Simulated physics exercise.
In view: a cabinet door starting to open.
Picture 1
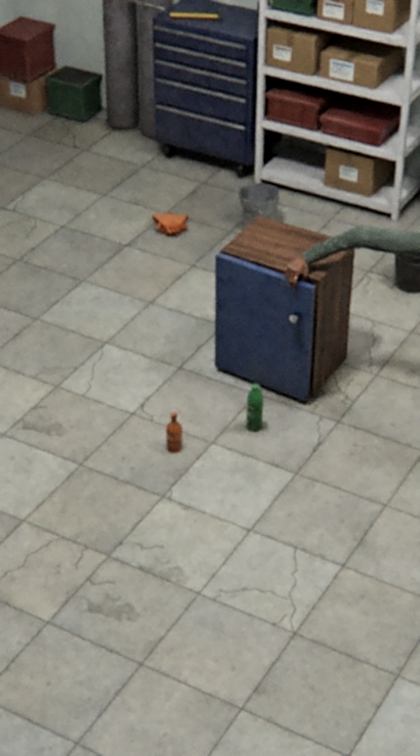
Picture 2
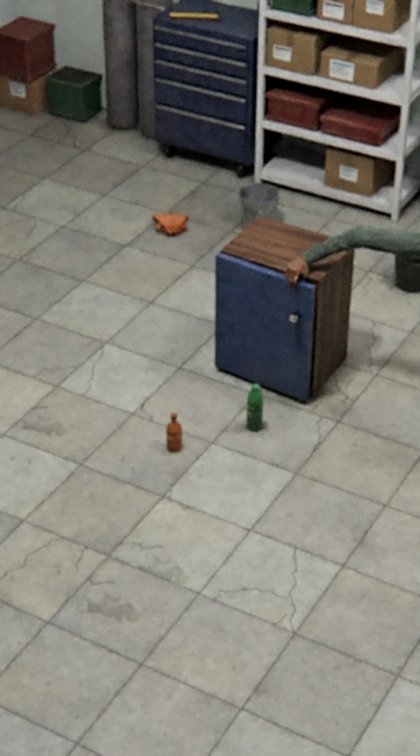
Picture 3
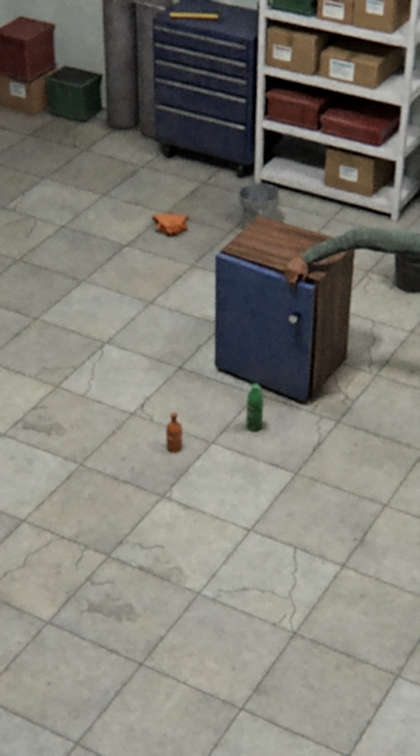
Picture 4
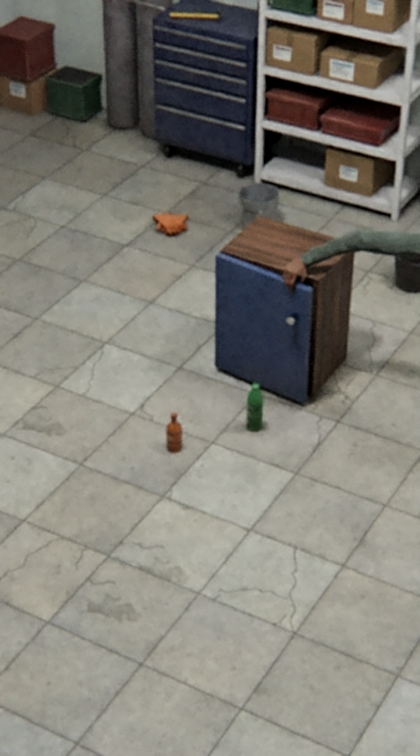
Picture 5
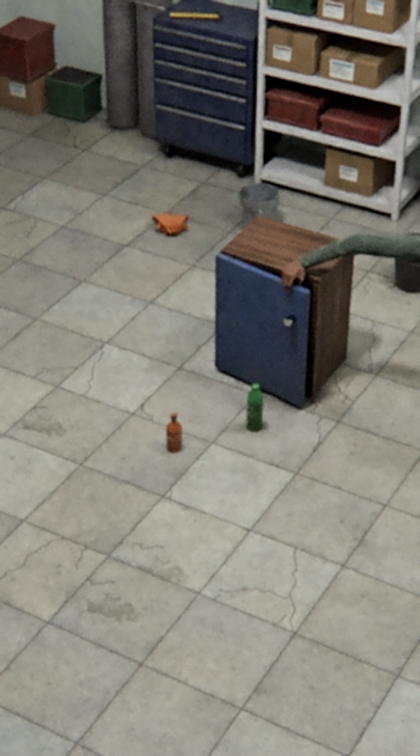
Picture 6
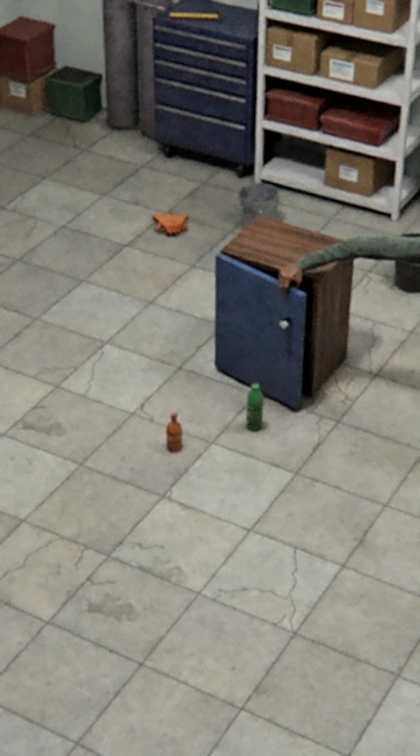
In a storage room, a green arm slowly pulls a blue cabinet door slightly open.
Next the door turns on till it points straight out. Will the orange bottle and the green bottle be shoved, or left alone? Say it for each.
Outcome: The orange bottle stays untouched and the green bottle gets shoved.
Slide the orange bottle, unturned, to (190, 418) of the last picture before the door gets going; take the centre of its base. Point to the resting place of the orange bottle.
Near (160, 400).
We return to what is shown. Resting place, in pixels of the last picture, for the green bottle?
At about (160, 412).
Then, 1.36 s past the last view, door 57° open; orange bottle at rest near (174, 431); green bottle travelled well along near (213, 414).
Finally, the orange bottle remains where it is, near (174, 431); the green bottle is pushed along, near (160, 412).
